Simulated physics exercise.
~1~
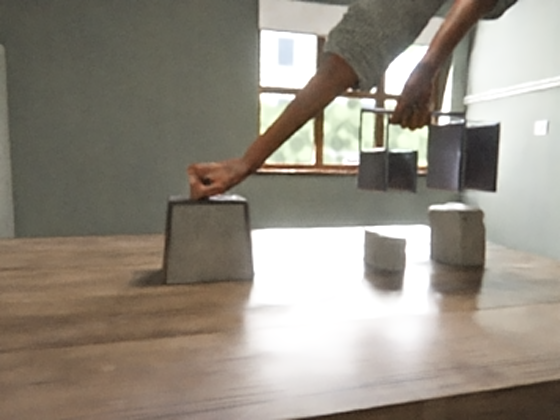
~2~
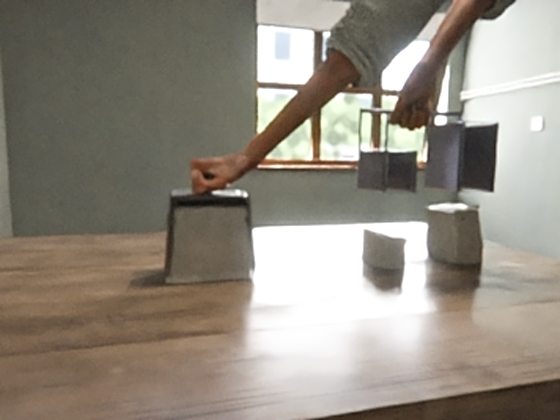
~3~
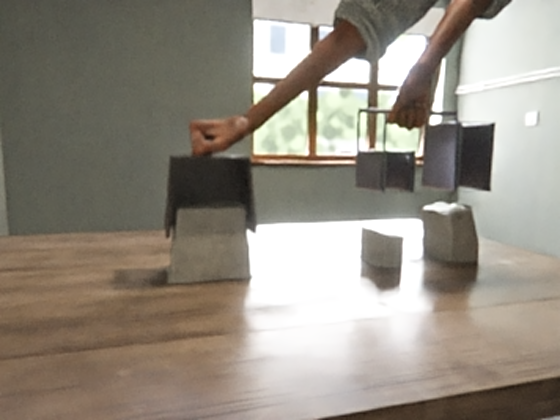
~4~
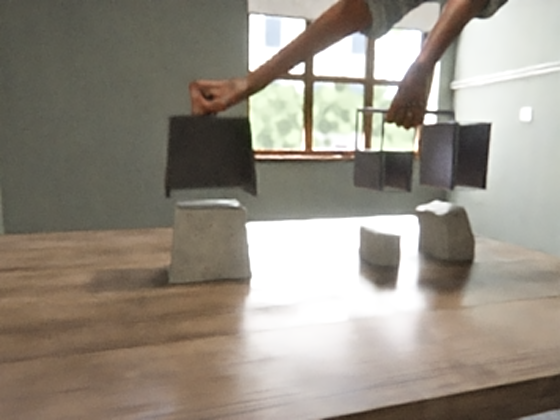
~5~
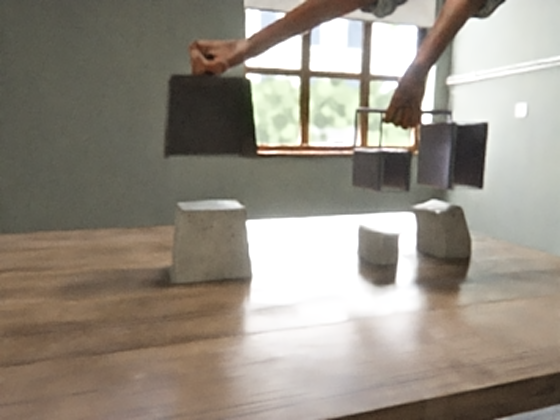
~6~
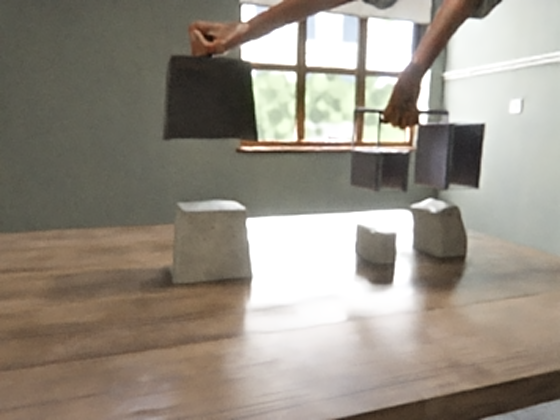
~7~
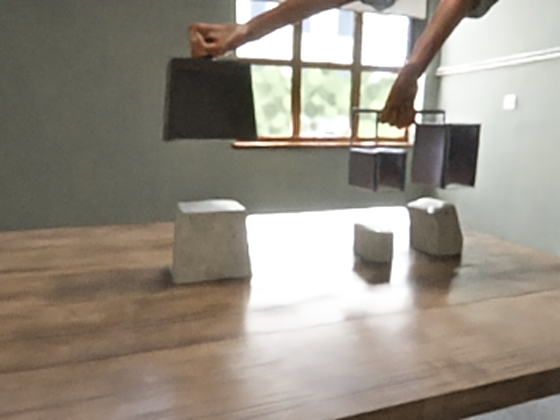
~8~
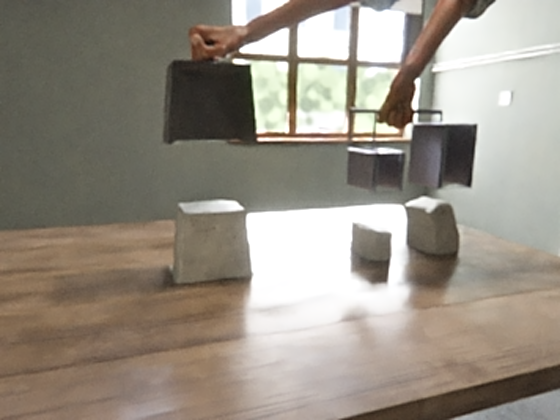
A hand lifting a dark tin straight up off a grey block that stays standing on a wooden table, two others nearby.
